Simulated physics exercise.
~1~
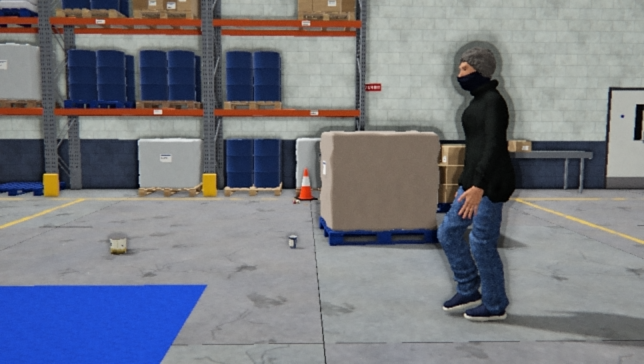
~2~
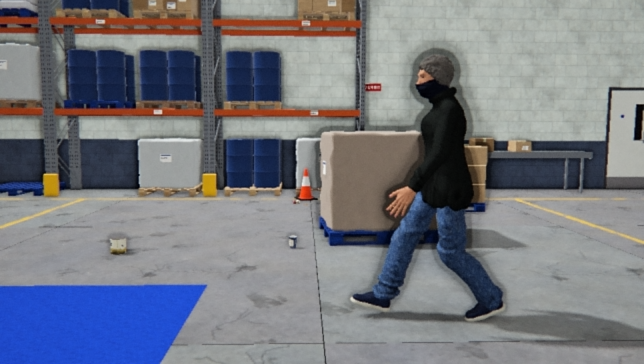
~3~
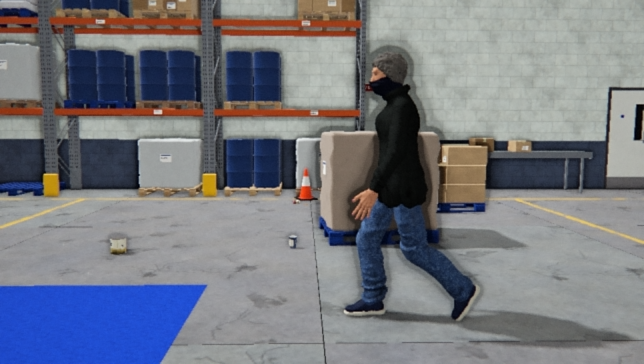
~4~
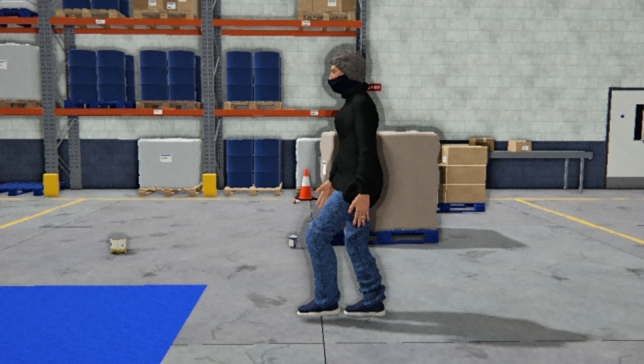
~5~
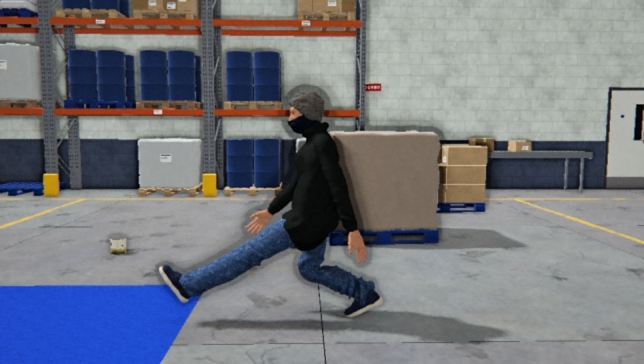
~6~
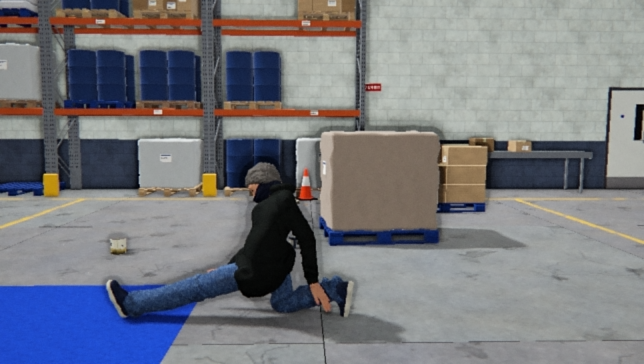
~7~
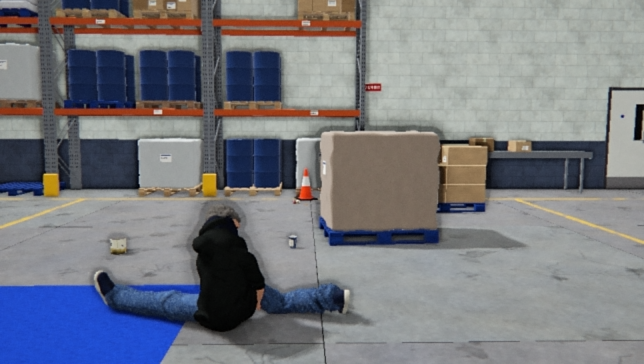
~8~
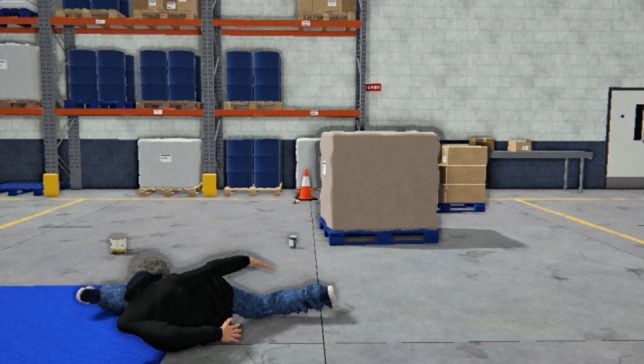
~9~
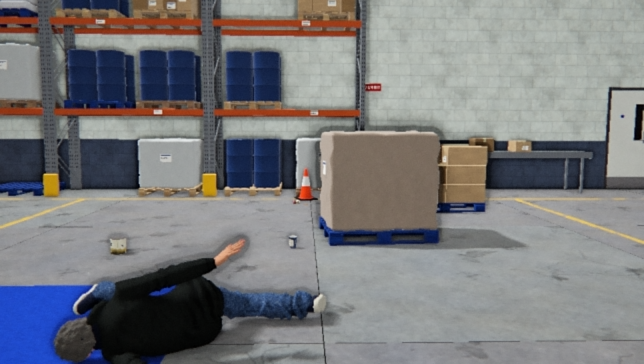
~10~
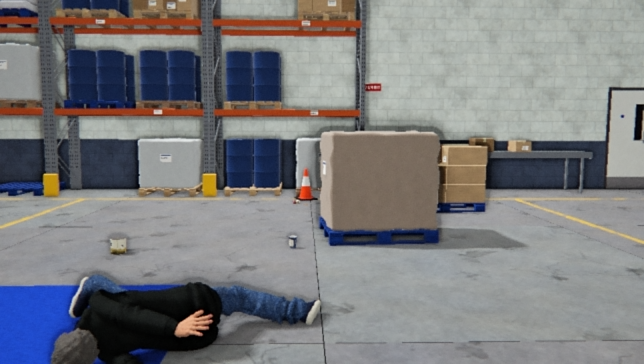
A warehouse floor is seen from the side by a still camera, with orange racking holding blue and grey goods at the back left and a door at the far right. A large wrapped load sits on a blue pallet near the centre, beside an orange cone, and a blue mat lies at the lower left. A person in a grey beanie, dark top and jeans walks left towards the mat. Their front leg slides far forward, and they sink into a split, then slump over sideways. They end lying down, head over the mat, legs trailing right.
